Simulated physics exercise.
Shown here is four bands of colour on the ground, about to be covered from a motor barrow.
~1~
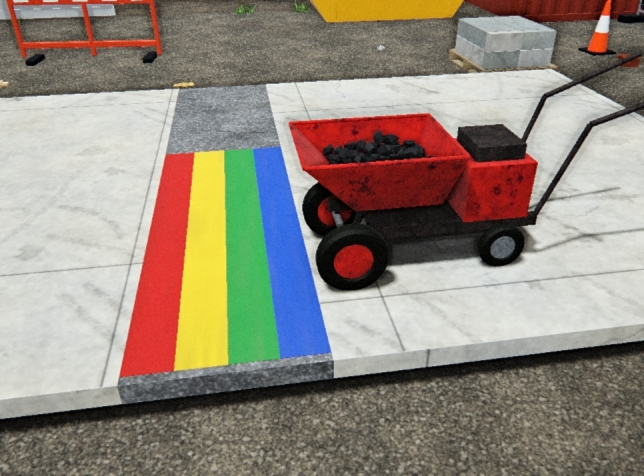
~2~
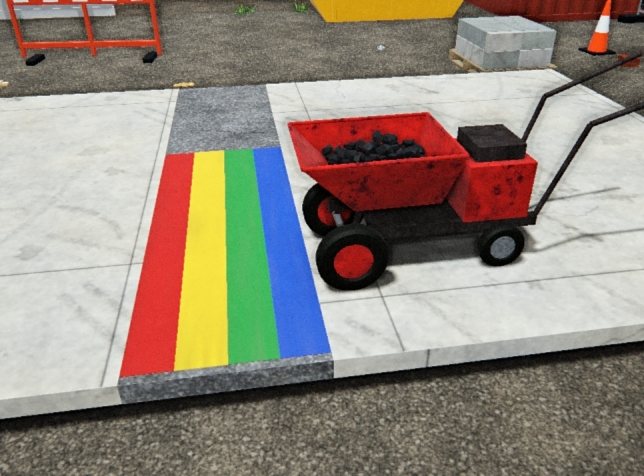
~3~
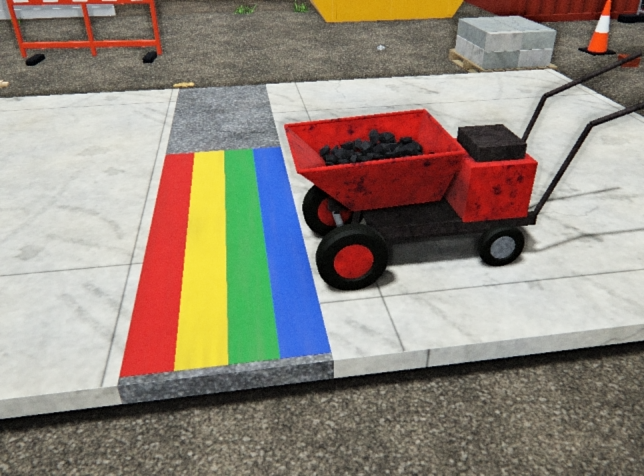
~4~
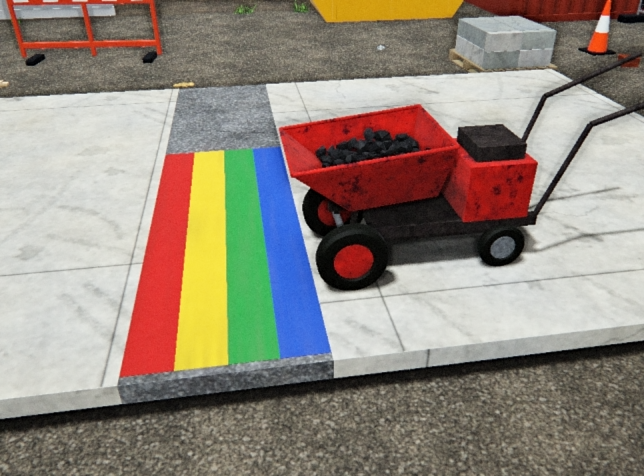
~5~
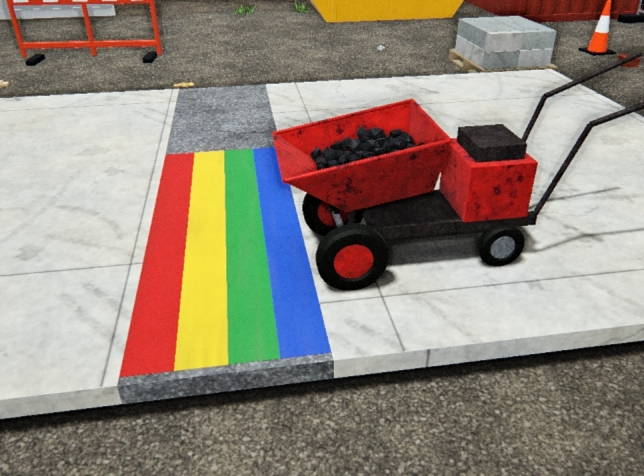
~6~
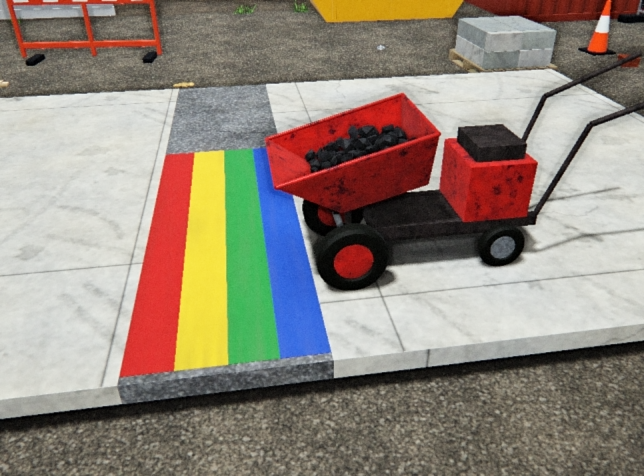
Red motor barrow loaded with dark lumps standing beside four coloured stripes, its skip gradually tilting forward to the left.
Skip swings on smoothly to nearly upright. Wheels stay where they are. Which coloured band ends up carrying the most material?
The yellow band.
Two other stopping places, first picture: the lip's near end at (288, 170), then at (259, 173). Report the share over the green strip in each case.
About 0 % and 0 %.
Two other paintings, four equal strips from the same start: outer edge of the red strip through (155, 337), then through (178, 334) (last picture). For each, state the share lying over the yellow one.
I'd say some 30 % for the first and some 20 % for the second.
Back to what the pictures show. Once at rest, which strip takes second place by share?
The next one is the strip in red.
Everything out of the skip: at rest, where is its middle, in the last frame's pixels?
Close to (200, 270), more or less.
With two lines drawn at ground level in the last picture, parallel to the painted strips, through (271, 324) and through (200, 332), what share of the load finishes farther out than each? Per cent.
Close to 70 and 40 per cent respectively.
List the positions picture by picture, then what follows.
Lip of the skip (304, 169), level; top of the load (387, 151), lumps of coal; blue strip (299, 317); green strip (251, 322); yellow strip (203, 327); red strip (153, 333), in the first frame.
Lip of the skip (303, 170), level; top of the load (392, 159), in the second frame.
Lip of the skip (299, 172), tipped barely; top of the load (390, 158), in the third frame.
Lip of the skip (293, 176), tipped a little; top of the load (385, 156), in the fourth frame.
Lip of the skip (285, 181), tipped a little; top of the load (395, 152), in the fifth frame.
Lip of the skip (276, 188), tipped clearly; top of the load (387, 149); blue strip (299, 317); green strip (251, 322); yellow strip (203, 327); red strip (153, 333), in the sixth frame.
Just after the last frame, skip tipped steeply; every one in the skip.
A moment on, skip tipped right over; the larger part in the skip; about a tenth over the green strip; roughly a quarter over the yellow strip; just a few over the red strip.
Further on, skip tipped right over; roughly a third in the skip; about a tenth over the green strip; roughly a third over the yellow strip; roughly a quarter over the red strip; just a few off the paint.
When it is over, skip tipped right over; roughly a third in the skip; not one over the blue strip; about a tenth over the green strip; roughly a third over the yellow strip; roughly a quarter over the red strip; just a few off the paint.
